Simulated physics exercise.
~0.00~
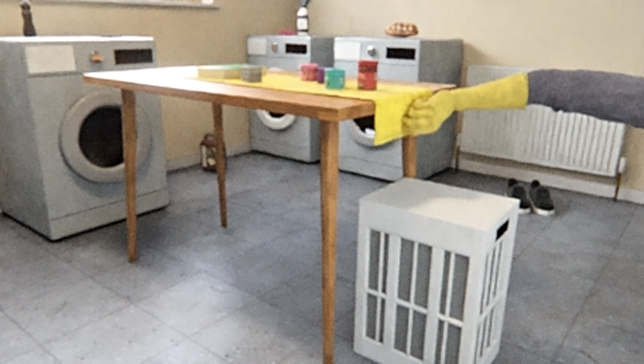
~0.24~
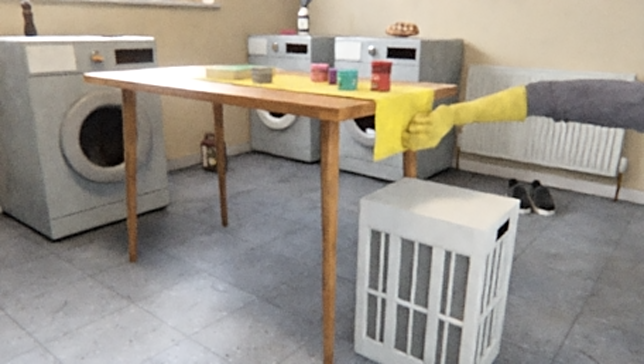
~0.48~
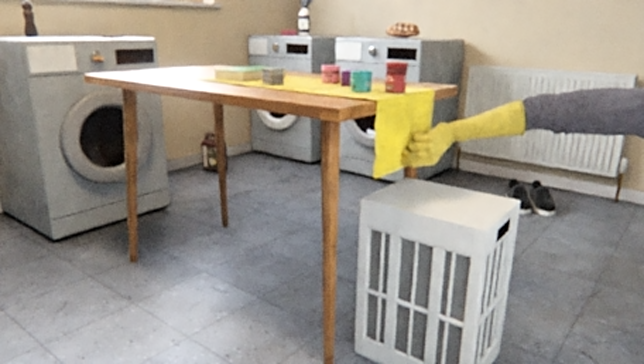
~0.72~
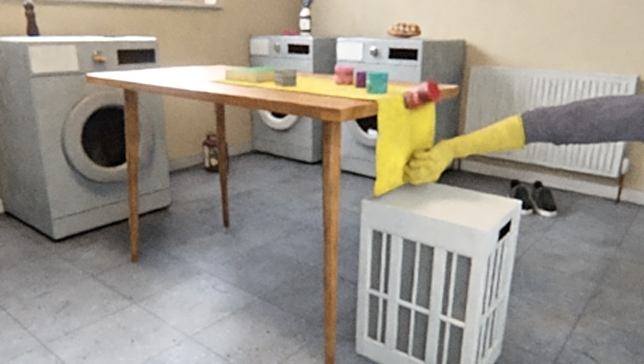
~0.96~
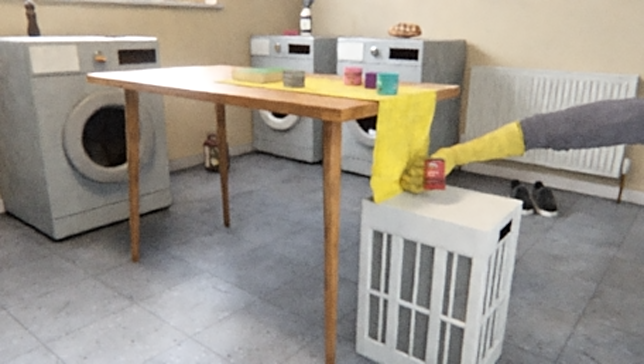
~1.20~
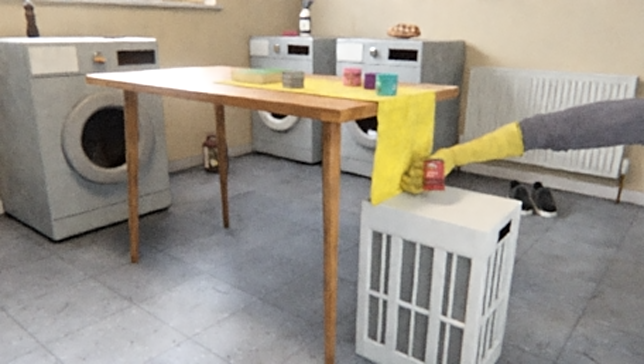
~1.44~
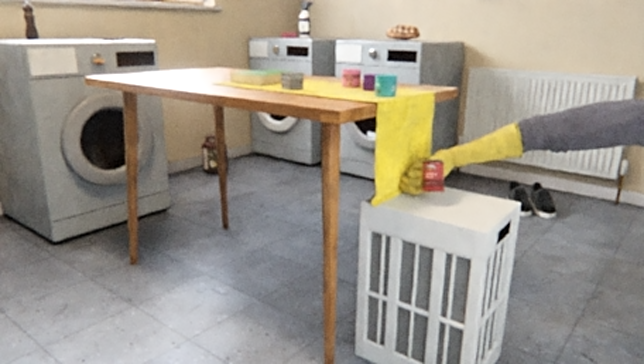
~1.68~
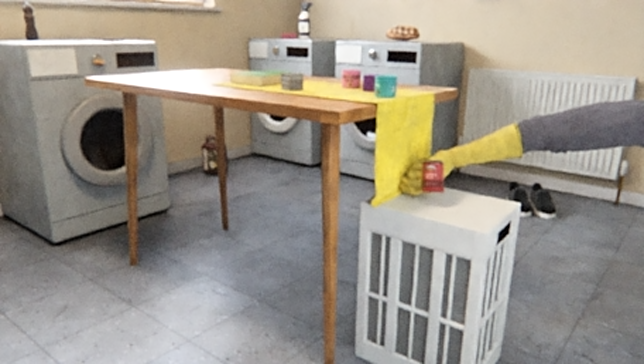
A gloved hand pulls a yellow runner down until one red can tips off the table.
